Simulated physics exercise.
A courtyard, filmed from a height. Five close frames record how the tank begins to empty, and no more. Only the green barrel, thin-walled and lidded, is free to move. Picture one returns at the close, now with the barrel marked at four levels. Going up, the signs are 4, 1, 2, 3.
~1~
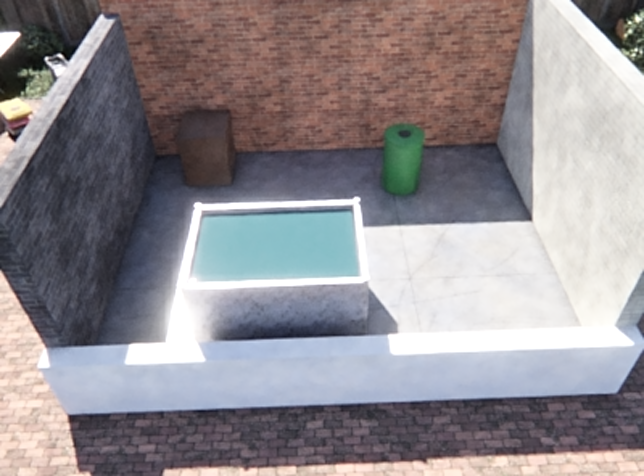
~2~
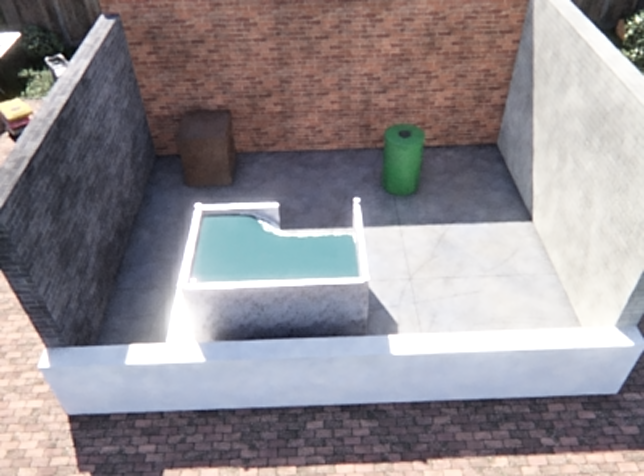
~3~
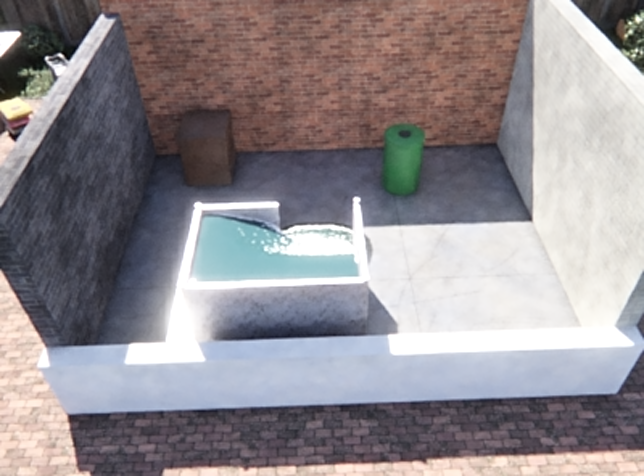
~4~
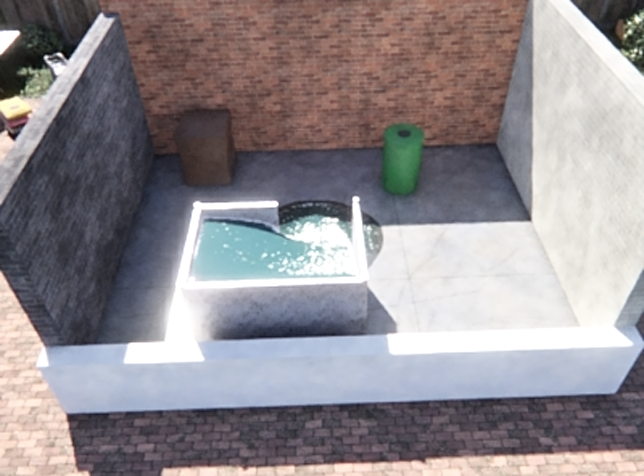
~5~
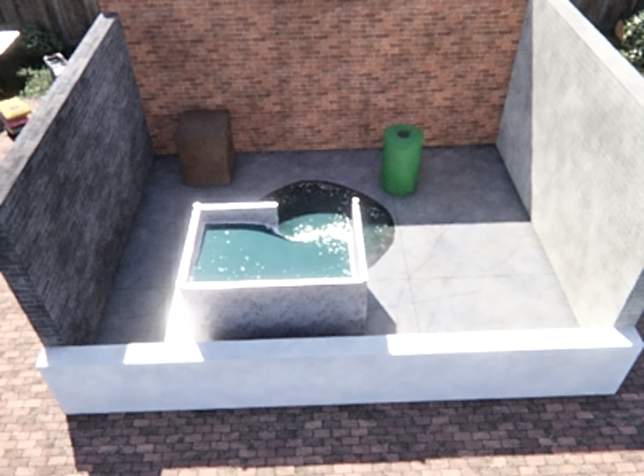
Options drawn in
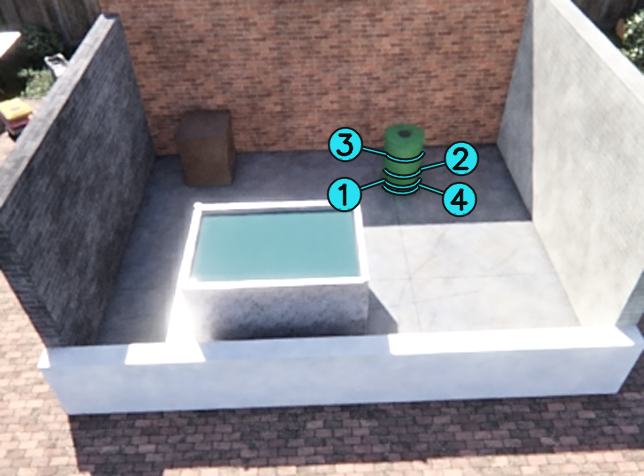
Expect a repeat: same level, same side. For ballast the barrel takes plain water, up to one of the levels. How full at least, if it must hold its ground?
3 is the one.
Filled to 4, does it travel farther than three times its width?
Yes, clearly.
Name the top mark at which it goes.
2 it is.
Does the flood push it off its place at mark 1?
Yes, it does.
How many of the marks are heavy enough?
One.
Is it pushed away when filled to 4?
Yes, that goes wrong.
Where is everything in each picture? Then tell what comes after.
Lid of the green barrel at (405, 134); tank full, its middle at (277, 246), in the first frame.
Water covers 2 % of the ground, mostly out of sight from here, in the second frame.
Water covers 5 % of the ground, mostly out of sight from here, in the third frame.
In the fourth frame, 9 % of the ground under water, its edge towards the barrel at (377, 236).
Lid of the green barrel at (404, 134); 14 % of the ground under water, its edge towards the barrel at (362, 196), in the fifth frame.
In cyan, 1 at (403, 187); 2 at (404, 177); 3 at (406, 161); 4 at (403, 193); from the bottom up 4, 1, 2, 3.
With 1, it is pushed about 5 times its own width away.
With 2, it is pushed about half its own width away.
With 3, it does not move.
With 4, it is pushed about 5 times its own width away.
